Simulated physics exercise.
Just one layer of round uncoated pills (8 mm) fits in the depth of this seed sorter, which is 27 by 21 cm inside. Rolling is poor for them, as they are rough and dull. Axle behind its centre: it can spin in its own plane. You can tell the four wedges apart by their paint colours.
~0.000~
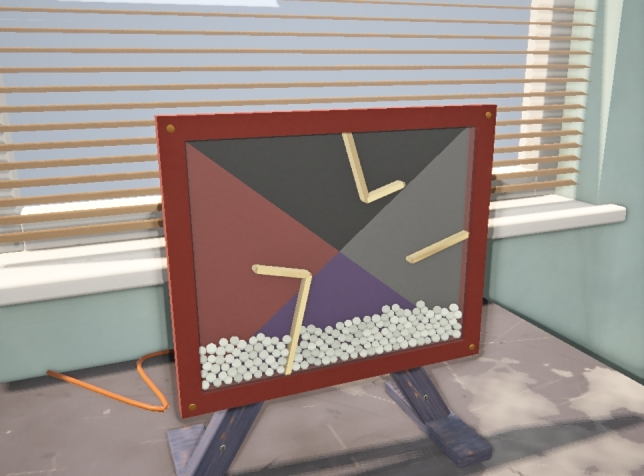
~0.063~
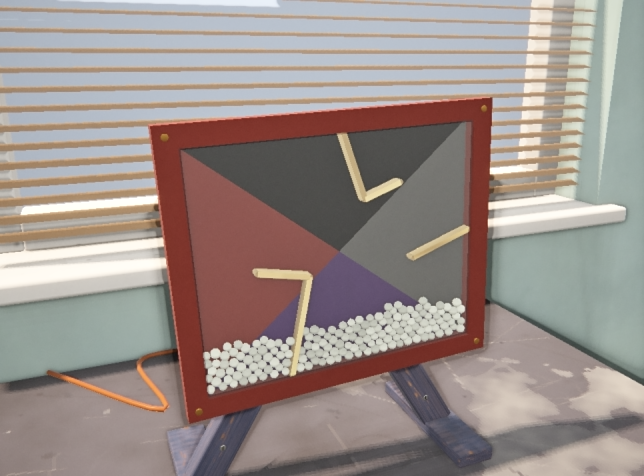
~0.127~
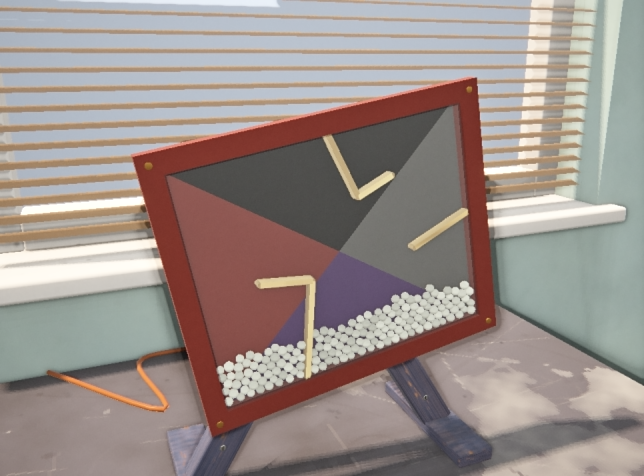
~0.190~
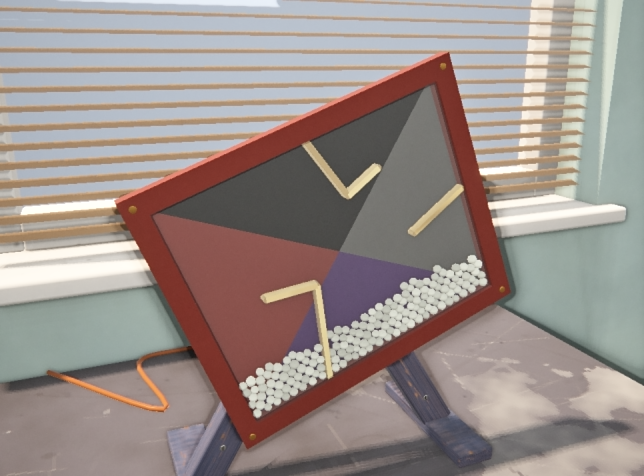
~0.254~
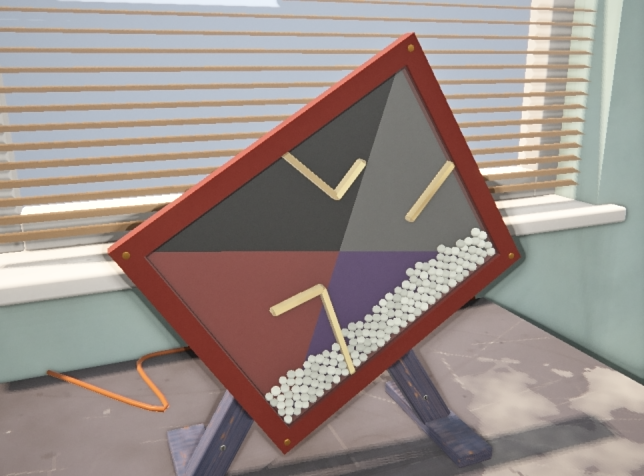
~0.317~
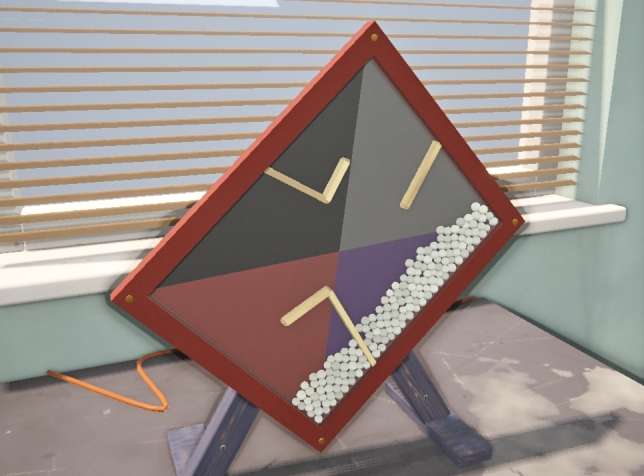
Red-framed panel with four painted wedges turning anticlockwise on its stand, a layer of small white pellets tilting along with it.
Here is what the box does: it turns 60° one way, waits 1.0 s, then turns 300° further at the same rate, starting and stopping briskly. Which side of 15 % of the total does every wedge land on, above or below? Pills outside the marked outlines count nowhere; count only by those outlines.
Red wedge: Below, purple wedge: Above, black wedge: Below, grey wedge: Above.
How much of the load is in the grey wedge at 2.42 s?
The share there is near 10 %.
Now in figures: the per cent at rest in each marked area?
Tally: Red wedge = 0; purple wedge = 75; black wedge = 0; grey wedge = 25.
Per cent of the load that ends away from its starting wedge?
Moved: Close to 40 %.
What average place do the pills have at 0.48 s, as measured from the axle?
Right by about 7 cm and below by about 5 cm.
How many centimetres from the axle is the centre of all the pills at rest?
The middle sits around 5 cm right of it and 8 cm below it.
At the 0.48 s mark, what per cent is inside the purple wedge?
About 90 %.
After 0.48 s, it stands 60° anticlockwise; the pills' middle is 7 cm right of and 5 cm below the centre; red 10 %, purple 90 %.
After 2.42 s, it has come round 211° anticlockwise; the pills' middle is 7 cm right of and 5 cm below the centre; red 20 %, black 70 %, grey 10 %.
After 3.35 s, it has come round 360° anticlockwise; the pills' middle is 7 cm right of and 5 cm below the centre; purple 55 %, grey 45 %.
All still by 4.9 s, it has come round 360° anticlockwise; red 0 %, purple 75 %, black 0 %, grey 25 %.
